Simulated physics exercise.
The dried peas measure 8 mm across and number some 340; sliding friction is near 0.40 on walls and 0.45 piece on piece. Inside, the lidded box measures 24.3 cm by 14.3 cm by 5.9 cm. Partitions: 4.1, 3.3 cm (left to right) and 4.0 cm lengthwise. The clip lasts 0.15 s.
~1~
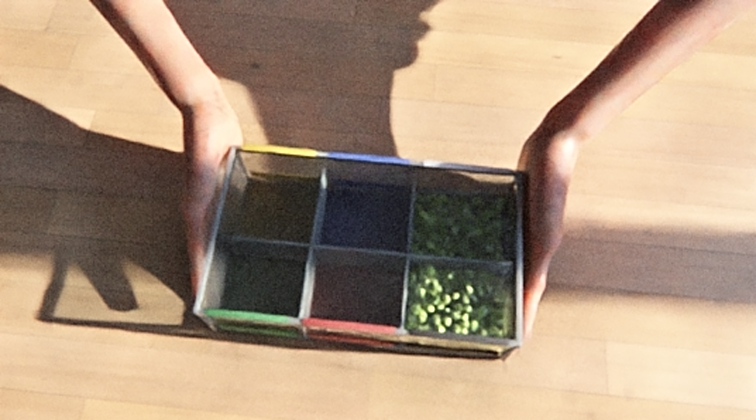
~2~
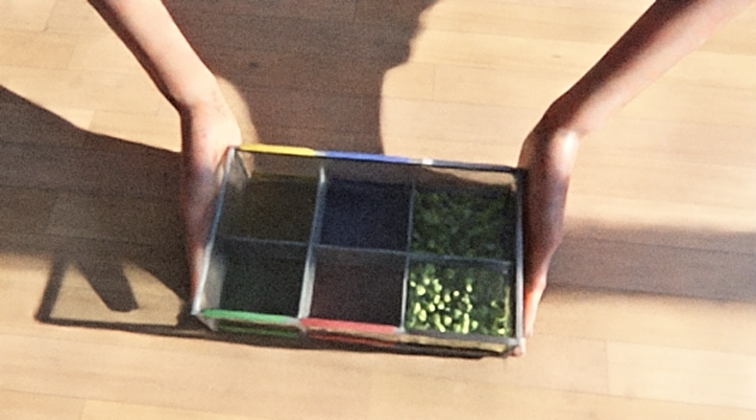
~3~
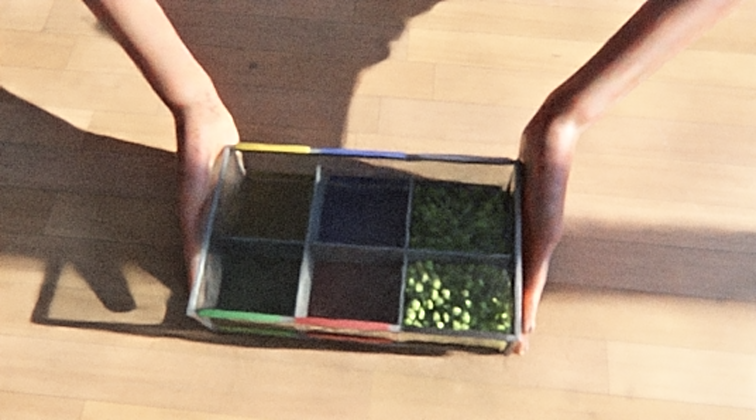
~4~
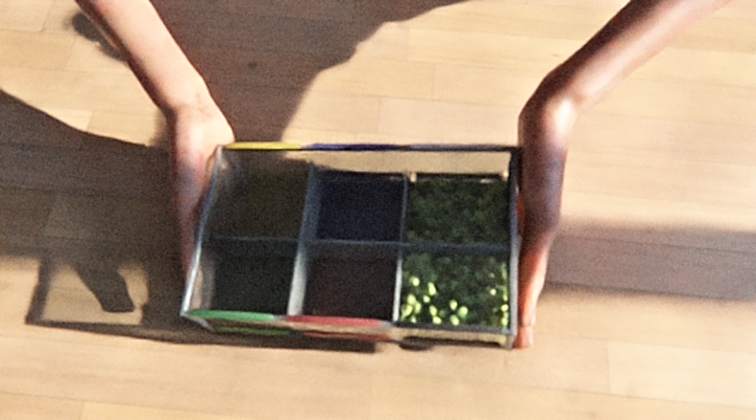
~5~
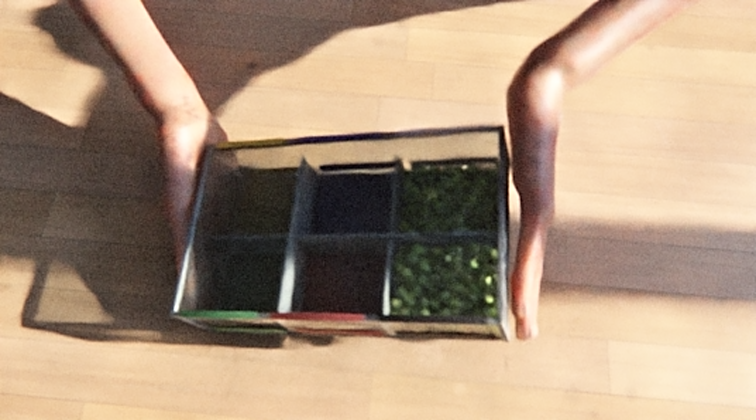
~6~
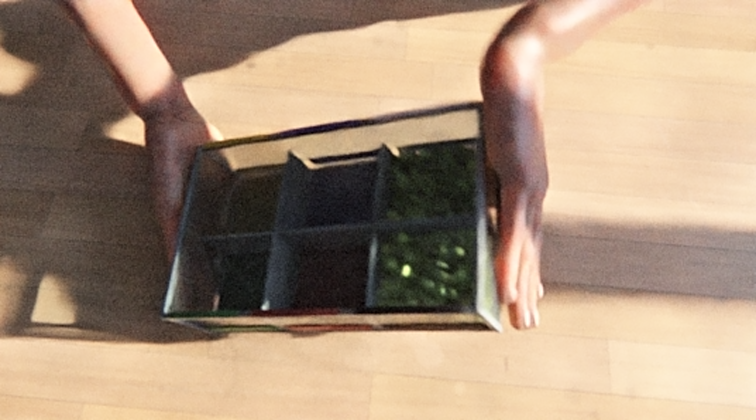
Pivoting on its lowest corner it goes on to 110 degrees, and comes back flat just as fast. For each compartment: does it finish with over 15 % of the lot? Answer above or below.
Red: Above, blue: Below, green: Above, yellow: Above, white: Below, black: Below.
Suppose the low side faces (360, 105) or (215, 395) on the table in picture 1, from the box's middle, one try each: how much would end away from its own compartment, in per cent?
About 30 and 65 per cent.
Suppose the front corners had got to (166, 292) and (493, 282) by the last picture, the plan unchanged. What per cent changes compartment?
In that case some 95 per cent.
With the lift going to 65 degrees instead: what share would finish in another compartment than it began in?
Some 65 per cent.
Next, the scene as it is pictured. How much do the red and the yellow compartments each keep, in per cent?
Red 25; yellow 30.
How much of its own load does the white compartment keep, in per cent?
Roughly 0 per cent.
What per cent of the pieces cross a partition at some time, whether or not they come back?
About 95 per cent.
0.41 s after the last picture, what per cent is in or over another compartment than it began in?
About 40 per cent.
Then, 0.41 s after the last picture, tilt 109 degrees; red 20 %, blue 20 %, white 20 %, black 40 %.
Then, 0.69 s after the last picture, tilt 44 degrees; red 25 %, blue 10 %, green 30 %, yellow 30 %, black 5 %.
Then, 1.07 s after the last picture, tilt 0 degrees; red 25 %, blue 10 %, green 30 %, yellow 30 %, black 5 %.
In the end, red 25 %, blue 10 %, green 30 %, yellow 30 %, white 0 %, black 5 %.
